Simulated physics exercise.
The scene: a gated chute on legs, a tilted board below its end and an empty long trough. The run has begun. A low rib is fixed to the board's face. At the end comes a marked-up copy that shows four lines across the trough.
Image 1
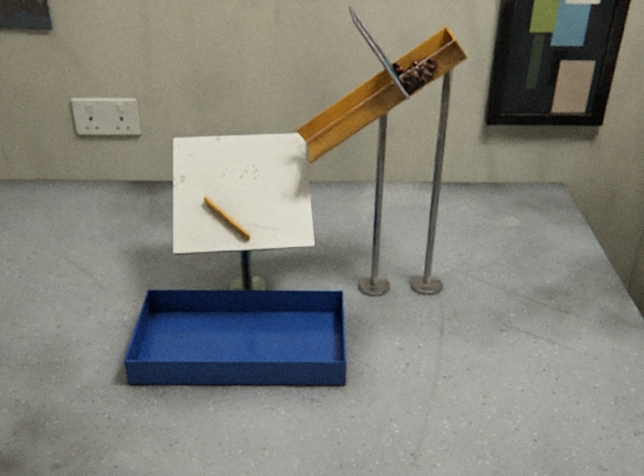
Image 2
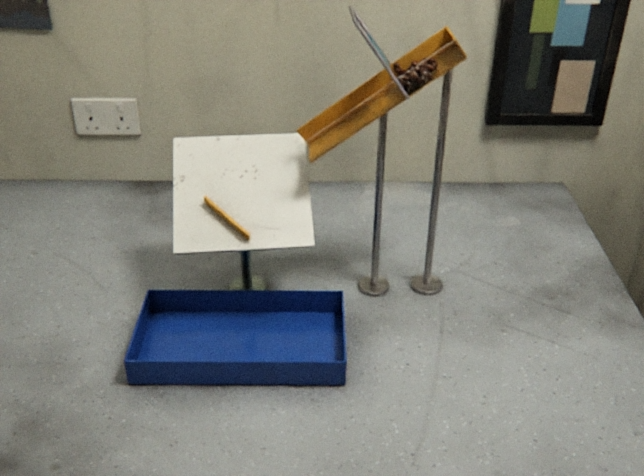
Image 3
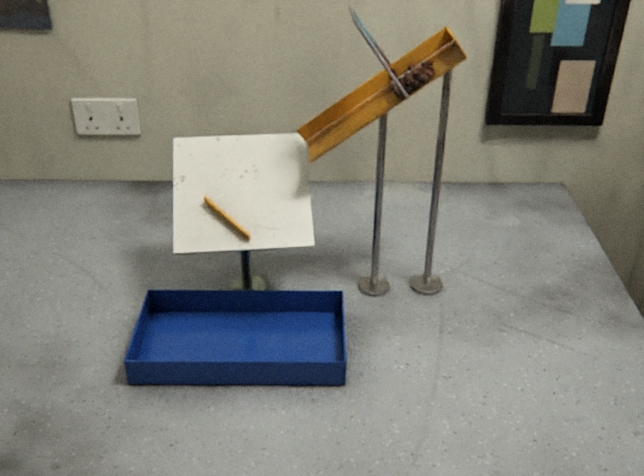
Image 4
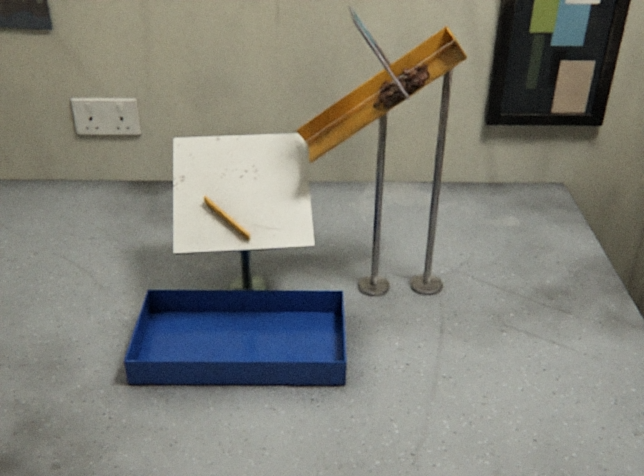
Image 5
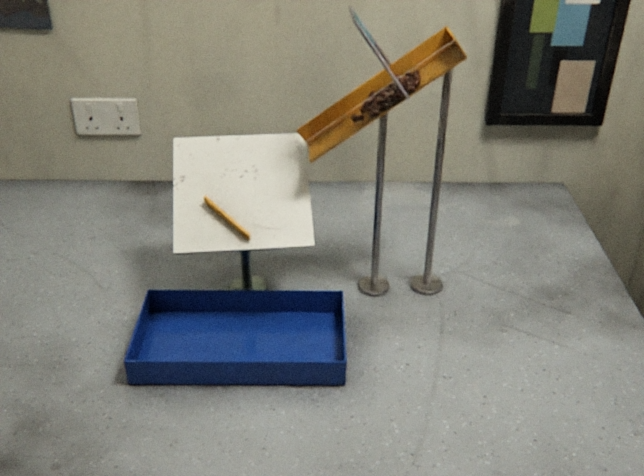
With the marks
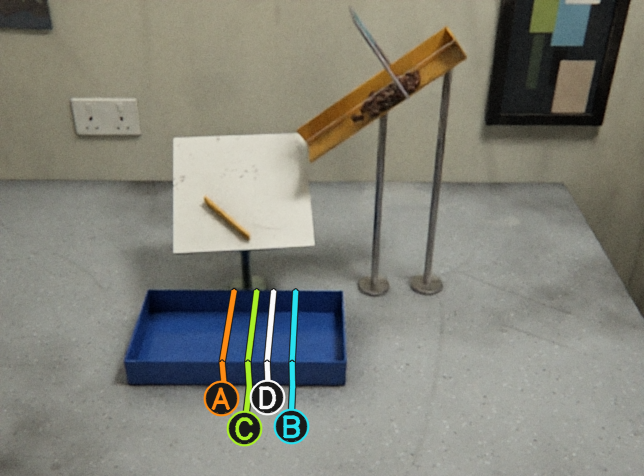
Small dark brown drops slide down and left along a sloping wooden chute past its gate.
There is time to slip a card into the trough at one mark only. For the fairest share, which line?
D works best here.
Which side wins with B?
More lands on the left.
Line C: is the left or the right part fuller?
The right side.
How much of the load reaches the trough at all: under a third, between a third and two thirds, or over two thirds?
About that: Over two thirds.
On the marked copy, line A crosses the front rim at (222, 361); line B crosses the front rim at (292, 361); line C crosses the front rim at (247, 361); line D crosses the front rim at (267, 361).
With A, of what is caught, a small share on the left of the divider, all but a few on the right.
With B, of what is caught, all but a few on the left of the divider, a small share on the right.
With C, of what is caught, a small share on the left of the divider, the bulk on the right.
With D, of what is caught, close to half on the left of the divider, close to half on the right.
